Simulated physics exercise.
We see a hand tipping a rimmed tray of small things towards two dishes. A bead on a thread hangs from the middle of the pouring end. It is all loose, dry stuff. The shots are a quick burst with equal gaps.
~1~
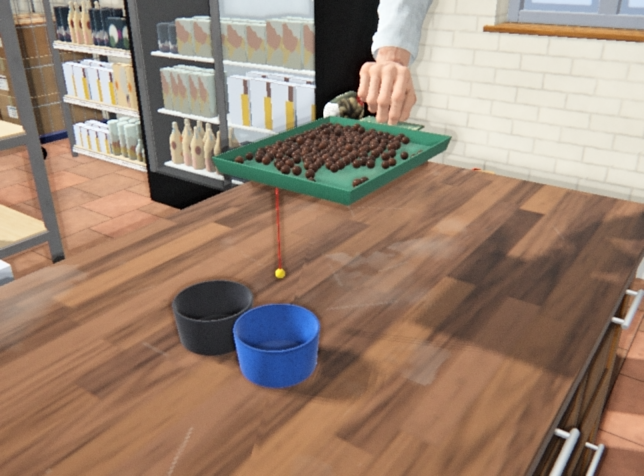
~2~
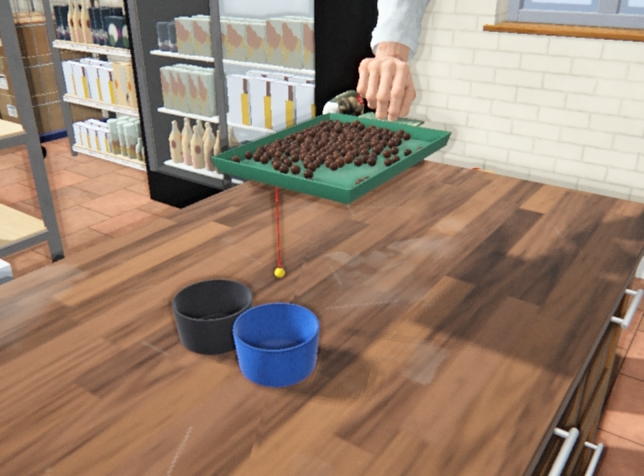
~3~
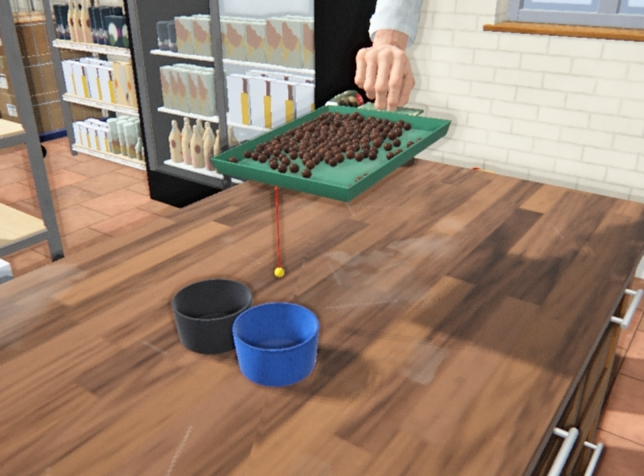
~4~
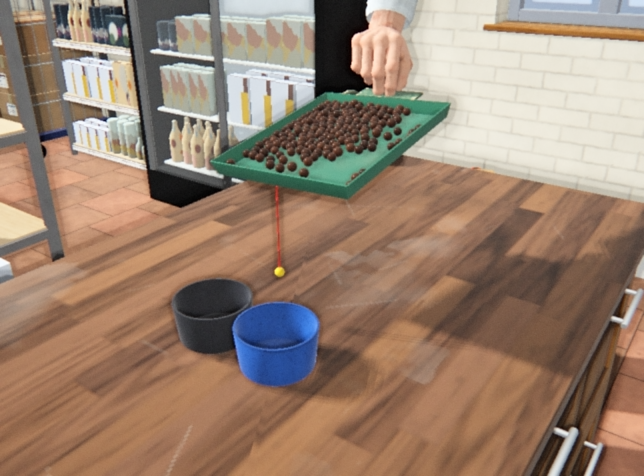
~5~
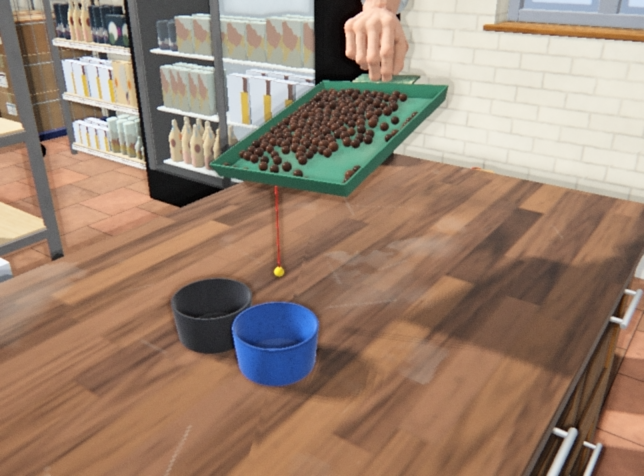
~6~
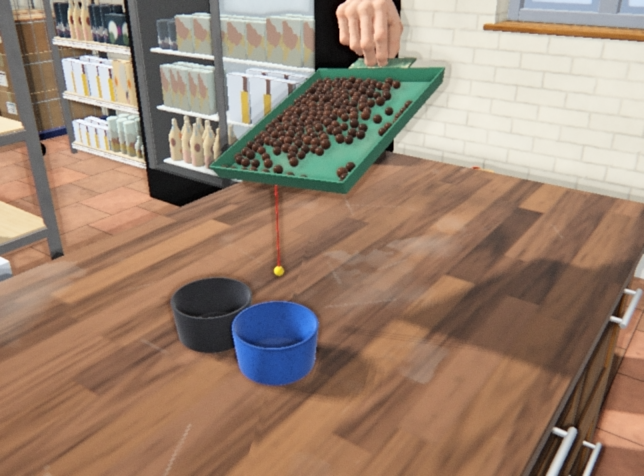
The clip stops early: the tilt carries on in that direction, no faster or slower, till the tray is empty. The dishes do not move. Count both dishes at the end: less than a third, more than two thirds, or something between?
In the dishes lies from one third to two thirds of it.
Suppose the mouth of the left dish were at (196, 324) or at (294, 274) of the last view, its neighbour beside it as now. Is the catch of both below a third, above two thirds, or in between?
The first try: Under a third. The second: Below one third.
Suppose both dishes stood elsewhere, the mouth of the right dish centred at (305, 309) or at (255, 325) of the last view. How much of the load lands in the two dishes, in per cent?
The first gives 40 %, the second 30 %.
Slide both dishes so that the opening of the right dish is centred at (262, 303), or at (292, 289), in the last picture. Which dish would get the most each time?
In turn: Left; the left dish.
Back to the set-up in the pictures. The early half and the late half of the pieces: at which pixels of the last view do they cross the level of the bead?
First near (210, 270), later near (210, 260).
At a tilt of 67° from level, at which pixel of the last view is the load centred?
Roughly at (241, 170).
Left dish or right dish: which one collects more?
More ends in the dish on the left.
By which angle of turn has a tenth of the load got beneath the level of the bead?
Near 70 degrees.
Shortly afterwards, tray tipped steeply; near two thirds on the tray; only a few in the right dish; a little in the left dish; only a few outside both; near a quarter in the air.
Next, tray tipped past a quarter turn; only a few on the tray; only a few in the right dish; near a third in the left dish; near half outside both; a little in the air.
Some moments later, tray tipped past a quarter turn; only a few in the right dish; near a third in the left dish; near half outside both.
In the end, tray tipped past a quarter turn; only a few in the right dish; near a third in the left dish; near half outside both.
